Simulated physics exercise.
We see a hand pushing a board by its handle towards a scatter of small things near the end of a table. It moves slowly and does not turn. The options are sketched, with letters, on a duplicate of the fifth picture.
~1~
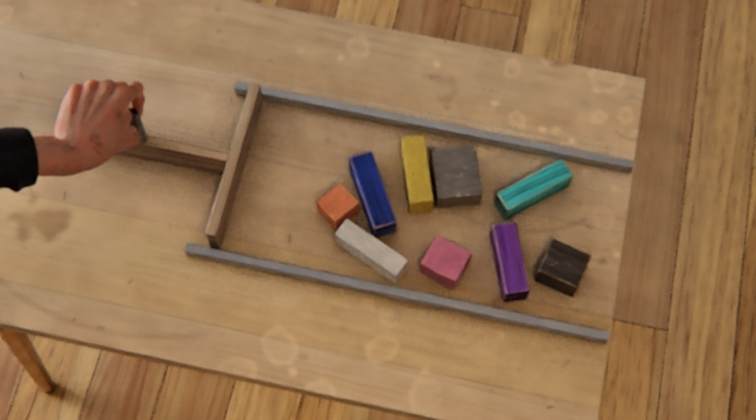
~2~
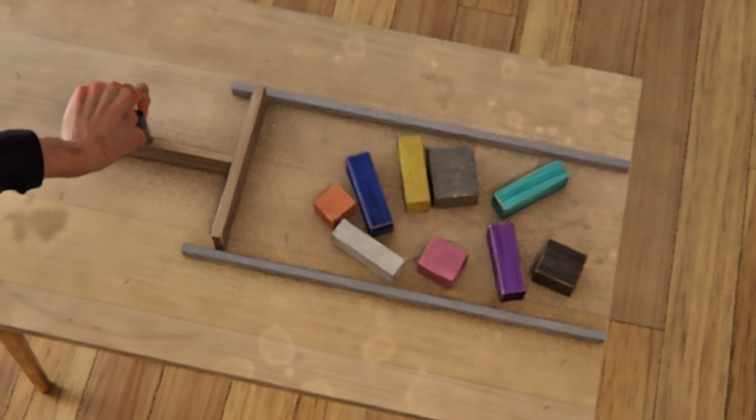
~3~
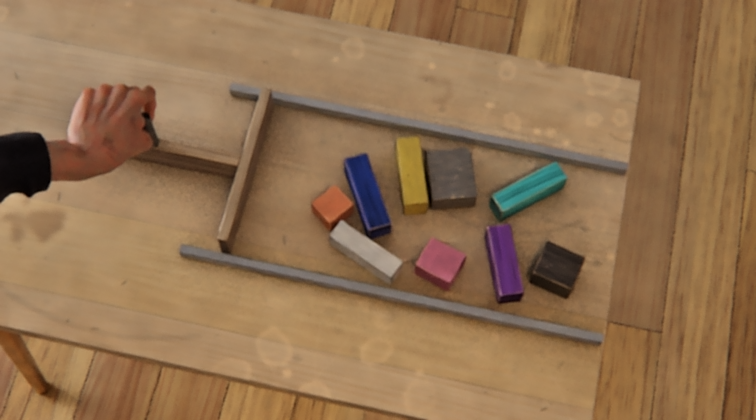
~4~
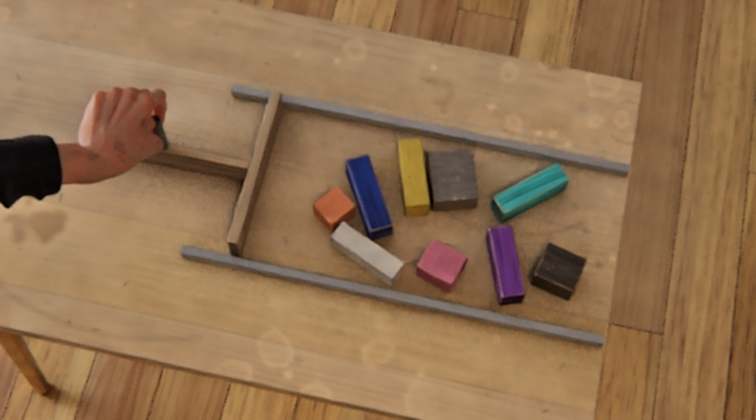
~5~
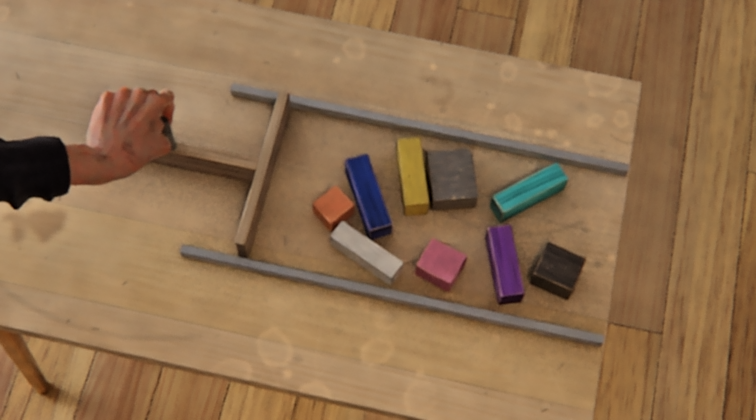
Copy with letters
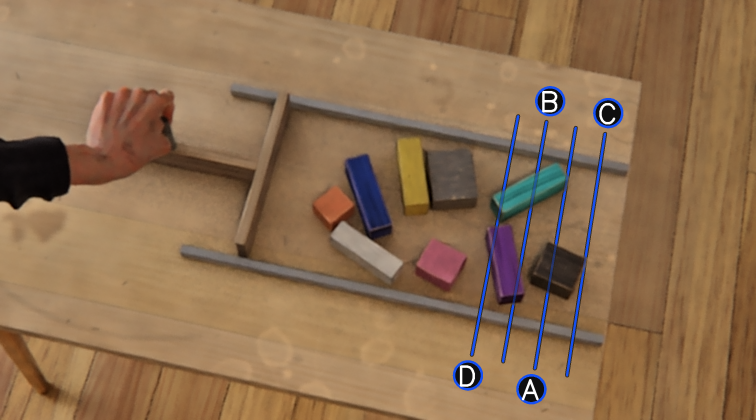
A hand slowly slides a wooden board a short way right toward scattered coloured blocks.
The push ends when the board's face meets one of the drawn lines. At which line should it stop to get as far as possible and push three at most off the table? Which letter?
B is the last line within the limit.
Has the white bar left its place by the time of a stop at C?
Yes.
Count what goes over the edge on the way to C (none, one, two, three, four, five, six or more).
Six or more.
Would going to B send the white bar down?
By then, no.
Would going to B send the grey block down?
No.
On the copy, A at (556, 243); B at (526, 236); C at (587, 249); D at (496, 230).
On B. First, board (357, 185); white bar (403, 263); pink block (446, 263).
Then, board (453, 205); black block (602, 279); purple stick (567, 279).
Finally, board (526, 220); black block over the edge; purple stick over the edge; three fallen.
By contrast, A drops four; C drops eight; D is within the limit but short.
